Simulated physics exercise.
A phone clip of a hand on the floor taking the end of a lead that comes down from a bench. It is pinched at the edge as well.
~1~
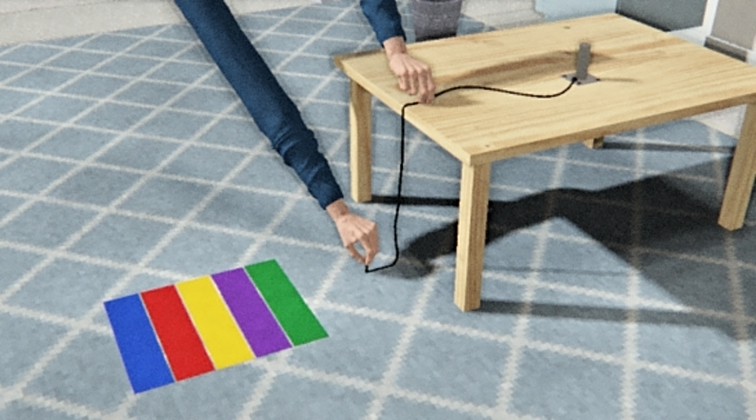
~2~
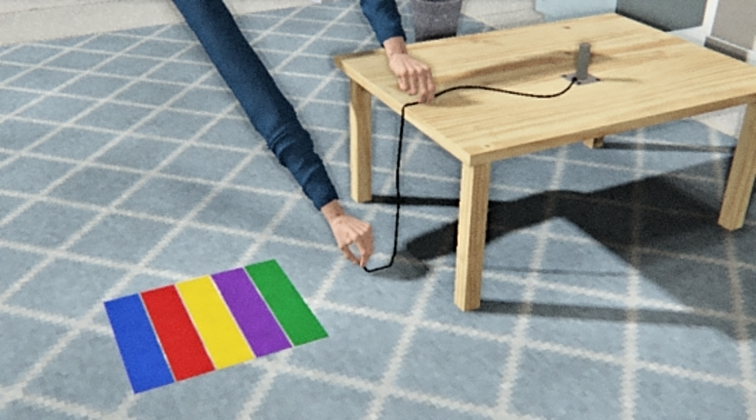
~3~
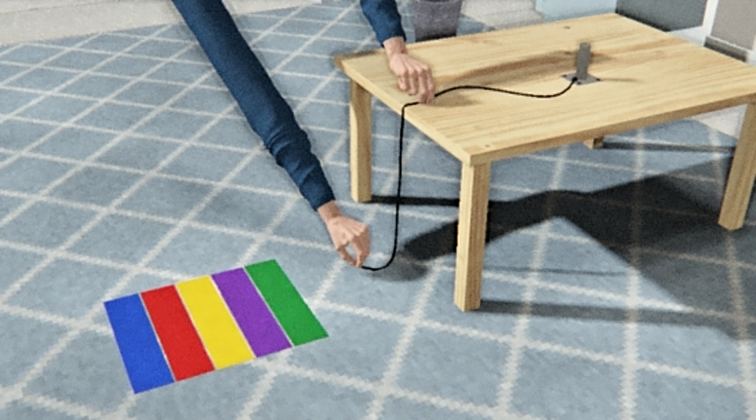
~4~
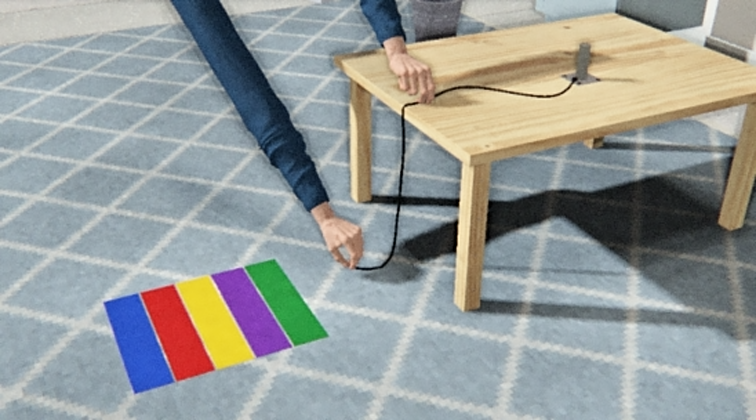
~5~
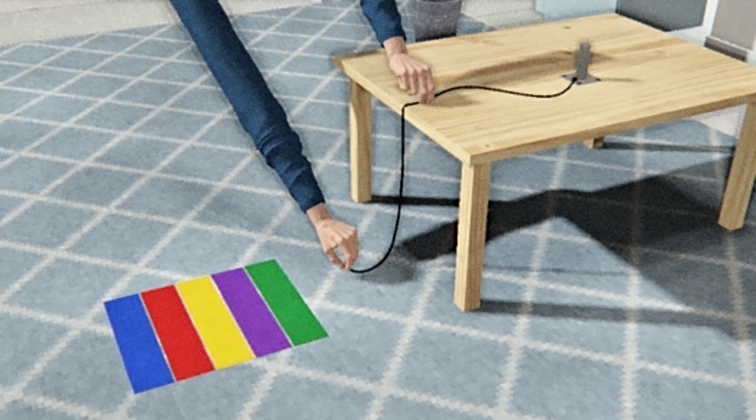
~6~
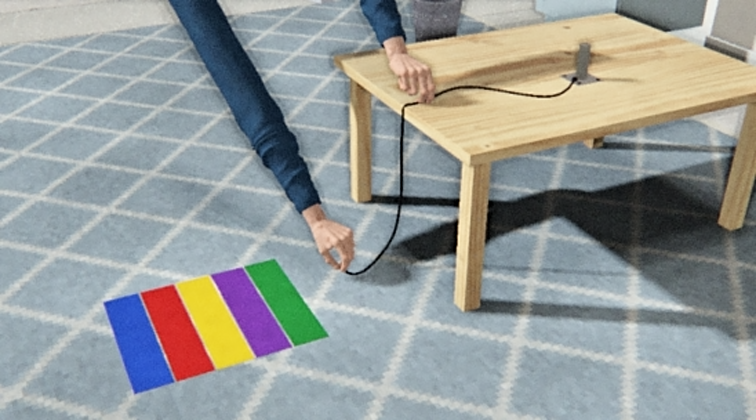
A hand near the floor, pinching the end of a black cord that hangs from a wooden table, moves slightly left toward a mat of coloured stripes, while another hand keeps the cord pressed at the table's edge.
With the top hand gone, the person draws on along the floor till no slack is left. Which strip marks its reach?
The end stops over the yellow strip.
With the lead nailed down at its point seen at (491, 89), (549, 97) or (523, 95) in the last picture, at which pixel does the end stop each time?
Near (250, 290), (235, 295) and (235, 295).
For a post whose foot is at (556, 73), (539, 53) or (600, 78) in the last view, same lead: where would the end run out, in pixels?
The places are (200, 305), (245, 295) and (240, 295).
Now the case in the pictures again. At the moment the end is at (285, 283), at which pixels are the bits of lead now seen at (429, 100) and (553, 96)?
They go to (403, 114) and to (524, 86).
Soon after, end near (285, 283); over green.
After that, end near (241, 294); over purple.
At the stop, end near (214, 301); over yellow. It gets as far as the yellow strip.
